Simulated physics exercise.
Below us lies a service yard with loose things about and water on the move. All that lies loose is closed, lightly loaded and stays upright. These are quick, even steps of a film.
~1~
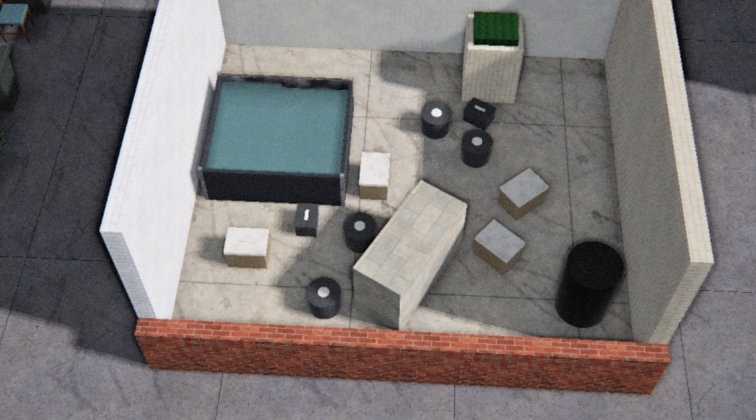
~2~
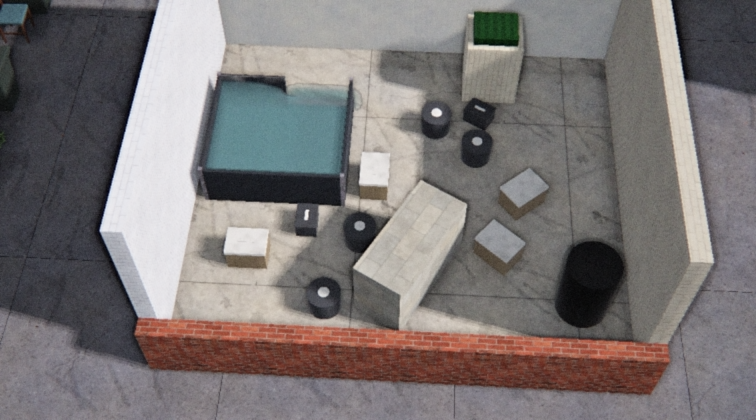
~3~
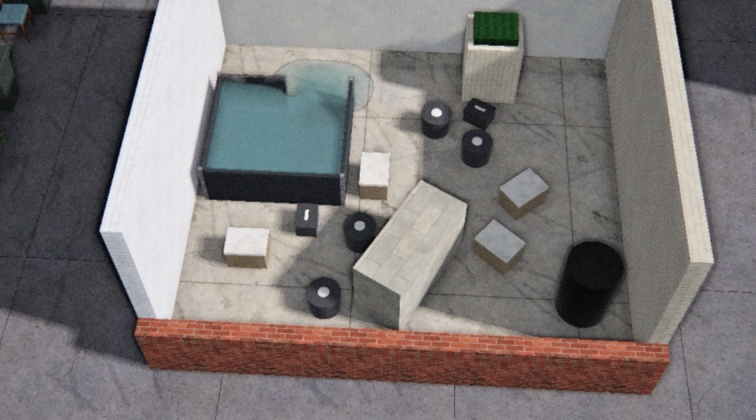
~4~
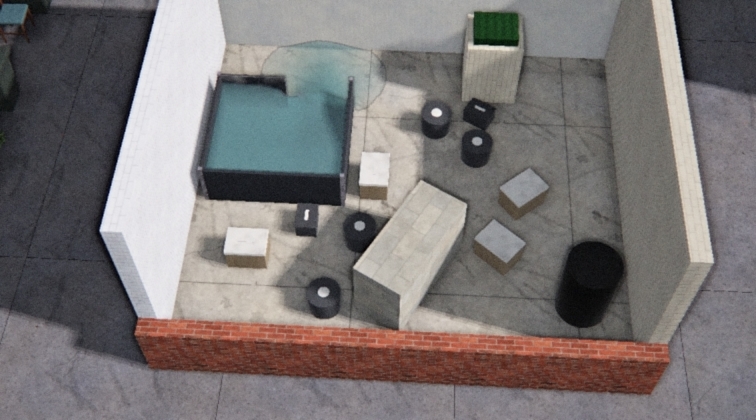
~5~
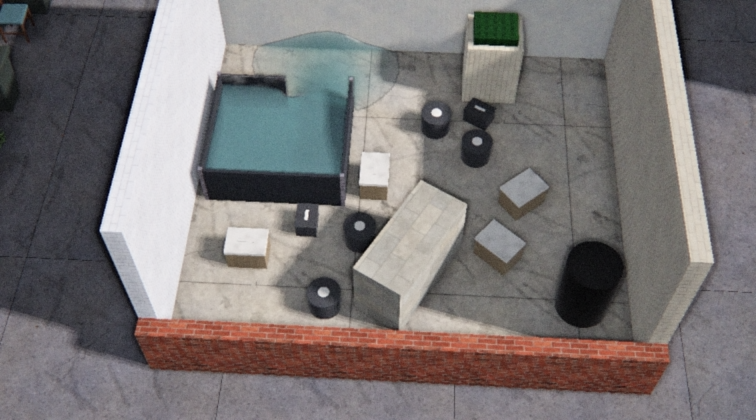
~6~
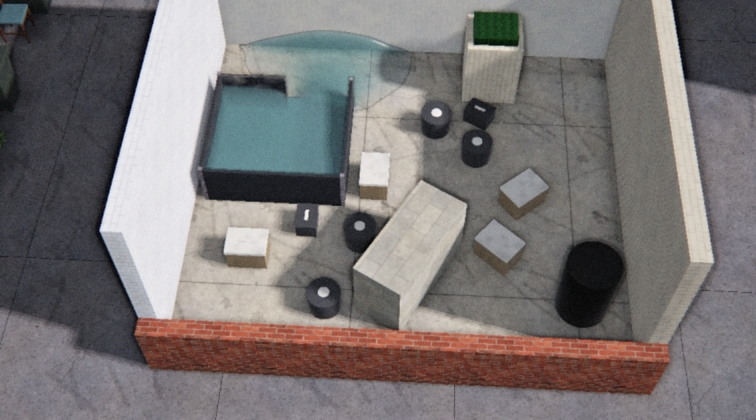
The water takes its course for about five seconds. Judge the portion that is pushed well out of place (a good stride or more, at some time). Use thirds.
It is not even a third.
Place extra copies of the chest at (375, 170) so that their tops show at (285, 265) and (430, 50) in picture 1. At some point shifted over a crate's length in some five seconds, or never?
In turn: Never so far, moved that far.
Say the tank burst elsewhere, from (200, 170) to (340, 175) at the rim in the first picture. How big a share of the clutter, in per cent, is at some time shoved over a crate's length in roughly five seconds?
About 80 per cent.
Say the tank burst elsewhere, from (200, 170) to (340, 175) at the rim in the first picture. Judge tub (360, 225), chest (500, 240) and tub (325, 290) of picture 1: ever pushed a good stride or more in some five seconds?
In that order: Pushed that far, no, moved that far.
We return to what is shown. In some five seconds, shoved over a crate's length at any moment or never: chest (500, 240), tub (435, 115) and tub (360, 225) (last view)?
One after the other: No, swept aside, short of that.
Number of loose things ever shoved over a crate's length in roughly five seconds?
2 of them.
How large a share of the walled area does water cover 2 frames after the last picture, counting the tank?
Roughly 20 per cent.
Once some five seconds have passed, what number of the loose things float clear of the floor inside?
I count 3.
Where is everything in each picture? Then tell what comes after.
In the first frame, a tub at (477, 141), on the bottom; a tub at (436, 113) rests on the ground; 0 of 10 have shifted.
In the second frame, a tub at (477, 141), on the bottom; a tub at (436, 113) rests on the ground; 0 of 10 have shifted.
In the third frame, a tub at (477, 141), on the bottom; a tub at (436, 113) rests on the ground; 0 of 10 have shifted.
In the fourth frame, a tub at (477, 141) rests on the ground; a tub at (436, 113) rests on the ground; 0 of 10 have shifted.
In the fifth frame, a tub at (477, 141) rests on the ground; a tub at (436, 113) rests on the ground; 0 of 10 have shifted.
In the sixth frame, a tub at (477, 141), on the bottom; a tub at (436, 113) rests on the ground; 0 of 10 have shifted.
A moment on, 0 of 10 are well off their spots; 0 afloat.
Next, 0 of 10 are well off their spots; 0 afloat.
Later, 2 of 10 are well off their spots; 0 afloat.
In the end, 2 of 10 are well off their spots, and 2 have been at some point; 3 afloat.
